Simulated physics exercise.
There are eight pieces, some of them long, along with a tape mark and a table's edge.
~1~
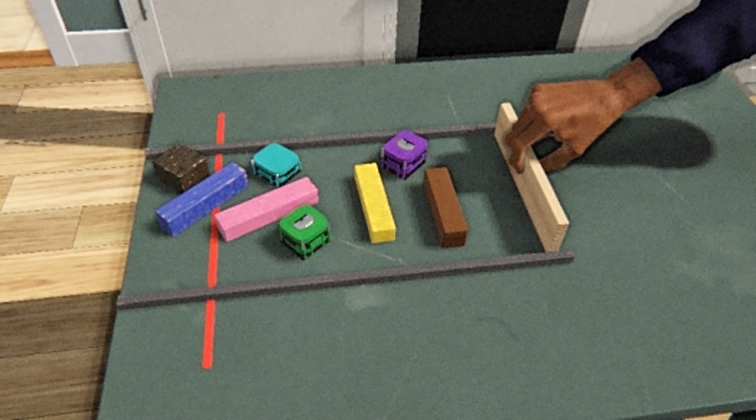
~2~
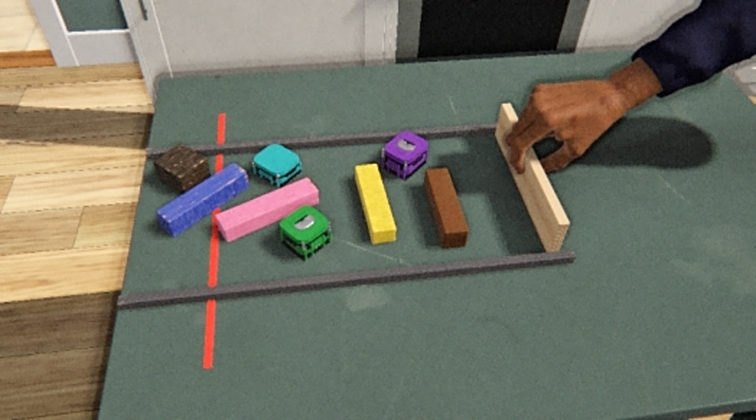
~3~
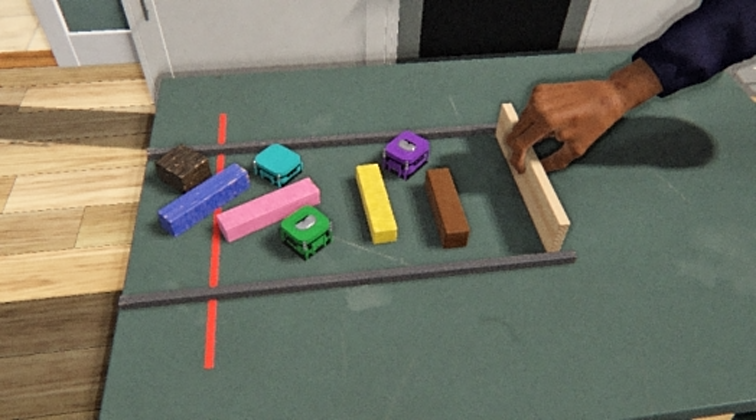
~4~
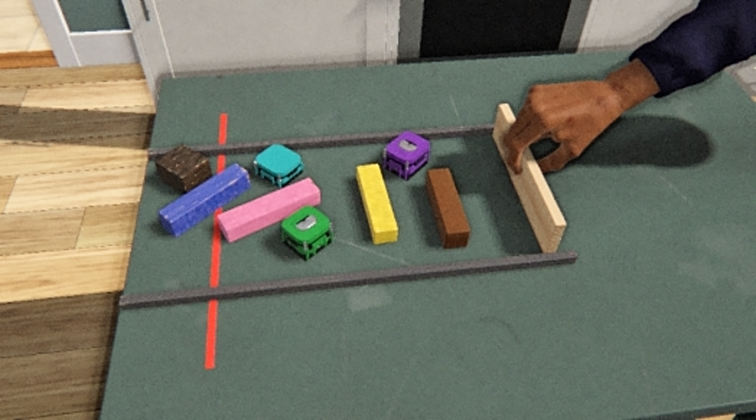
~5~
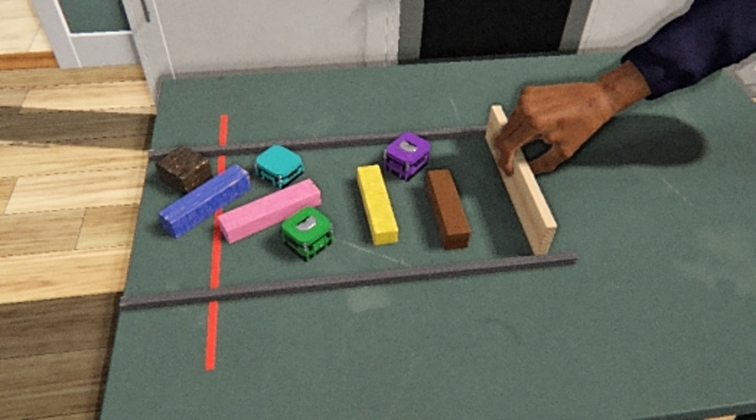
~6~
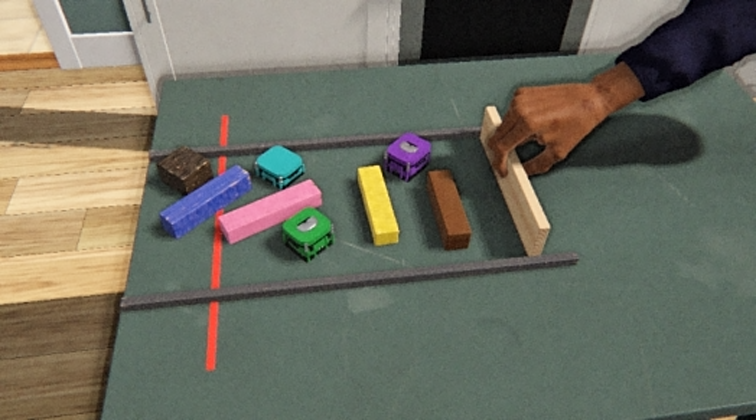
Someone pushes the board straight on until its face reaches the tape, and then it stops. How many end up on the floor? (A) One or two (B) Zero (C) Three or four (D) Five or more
Option C: Three or four.
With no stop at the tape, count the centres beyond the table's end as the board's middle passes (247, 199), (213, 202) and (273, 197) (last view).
In order of the places given, that's 0, 3 and 0.
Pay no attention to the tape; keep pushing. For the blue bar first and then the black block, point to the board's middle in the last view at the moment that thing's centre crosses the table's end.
The middle is at (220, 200) when it's the blue bar, and at (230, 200) when it's the black block.
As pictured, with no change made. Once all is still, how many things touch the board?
2.
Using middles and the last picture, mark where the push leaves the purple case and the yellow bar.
Close to (201, 179); the other close to (180, 232).
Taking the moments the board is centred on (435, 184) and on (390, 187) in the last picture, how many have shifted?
At first I count 2, and then 3.
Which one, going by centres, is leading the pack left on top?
Result: The green case.
A little later, none off yet; black block at rest near (186, 171); blue bar at rest near (208, 201); pink bar at rest near (271, 211).
Next, none off yet; black block at rest near (186, 171); blue bar at rest near (207, 201); pink bar shifted a little near (219, 222).
When it is over, the number that fall off is three or four; down, pink bar, blue bar and black block.
